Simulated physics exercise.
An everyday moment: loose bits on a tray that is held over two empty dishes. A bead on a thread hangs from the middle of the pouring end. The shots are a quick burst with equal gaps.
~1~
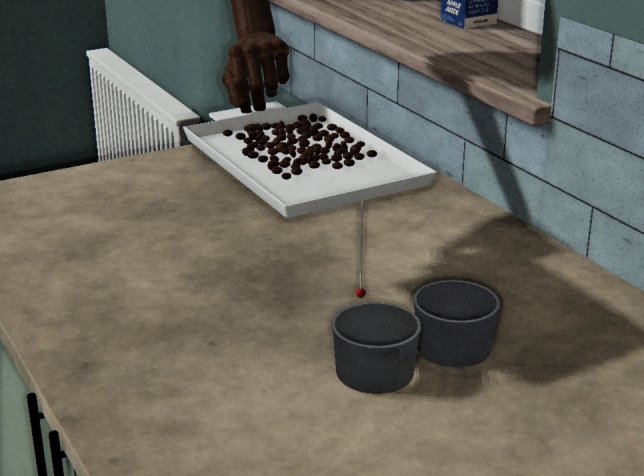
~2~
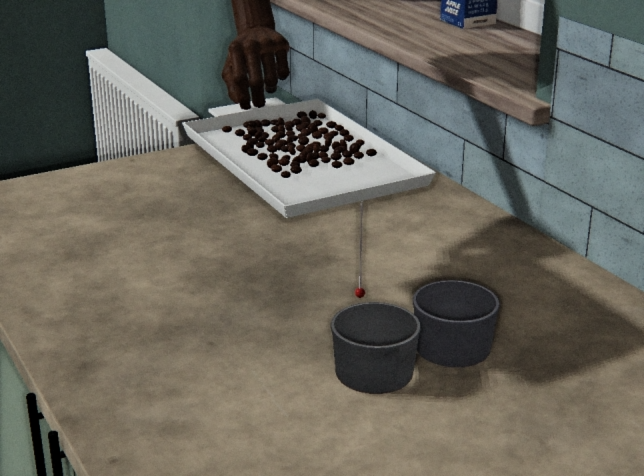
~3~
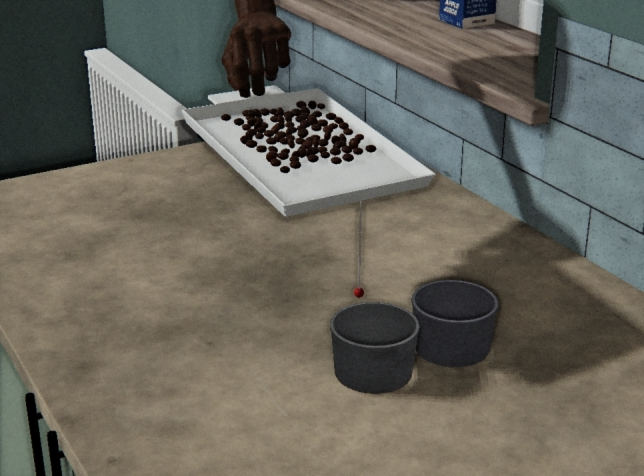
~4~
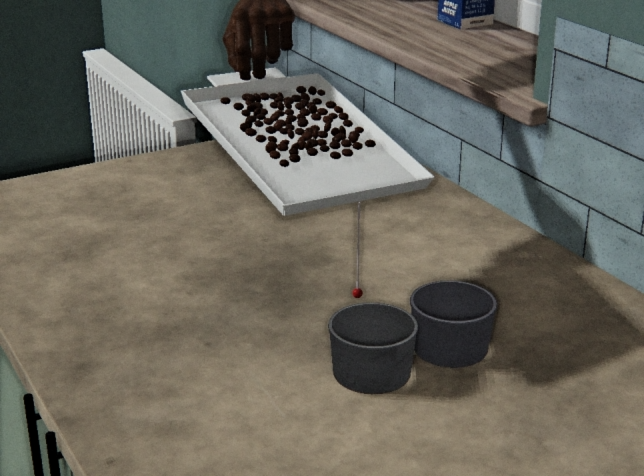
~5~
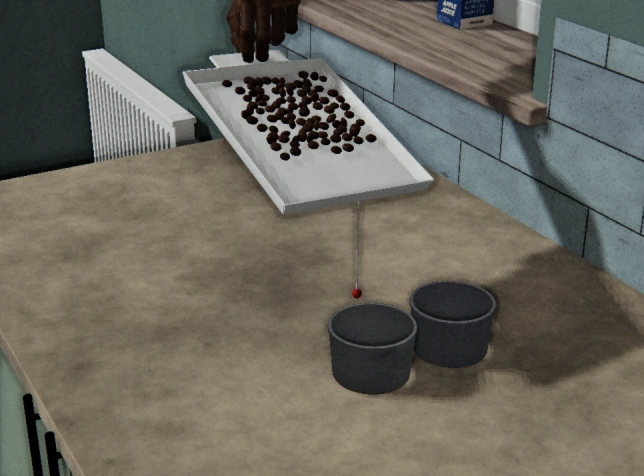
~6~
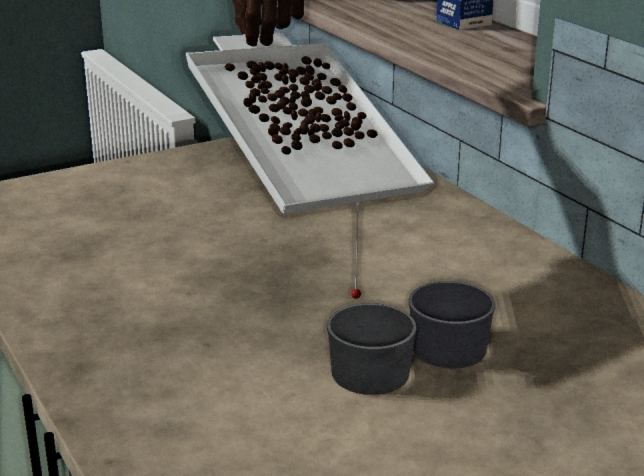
A dark hand gradually raised the back of a white tray of small dark brown pieces, tilting it toward the front above two empty dark dishes, while a red bead hung almost still below.
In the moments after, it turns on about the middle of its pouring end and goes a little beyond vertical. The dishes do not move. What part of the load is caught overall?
They take over half between them.
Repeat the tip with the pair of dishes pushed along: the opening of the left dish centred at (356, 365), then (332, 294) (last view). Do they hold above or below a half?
In turn: Below a half; the smaller part.
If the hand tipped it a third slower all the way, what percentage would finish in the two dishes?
Some 90 per cent.
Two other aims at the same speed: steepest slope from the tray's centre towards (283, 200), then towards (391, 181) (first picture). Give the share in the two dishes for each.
The first gives 0 %, the second 80 %.
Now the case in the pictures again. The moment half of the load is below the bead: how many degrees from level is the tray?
Roughly 80°.
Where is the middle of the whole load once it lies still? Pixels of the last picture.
At about (432, 352).
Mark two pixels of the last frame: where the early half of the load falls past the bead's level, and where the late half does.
Early half (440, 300), late half (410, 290).
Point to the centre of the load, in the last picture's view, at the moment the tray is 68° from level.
At about (401, 193).
Soon after the last picture, tray tipped steeply; about two thirds on the tray; about a quarter in the air.
A little later, tray tipped past a quarter turn; a stray few on the tray; about a quarter in the left dish; about half in the right dish; about a quarter outside both; a small part in the air.
Later still, tray tipped past a quarter turn; about a quarter in the left dish; about half in the right dish; about a quarter outside both.
At rest, tray tipped past a quarter turn; about a quarter in the left dish; about half in the right dish; about a quarter outside both.
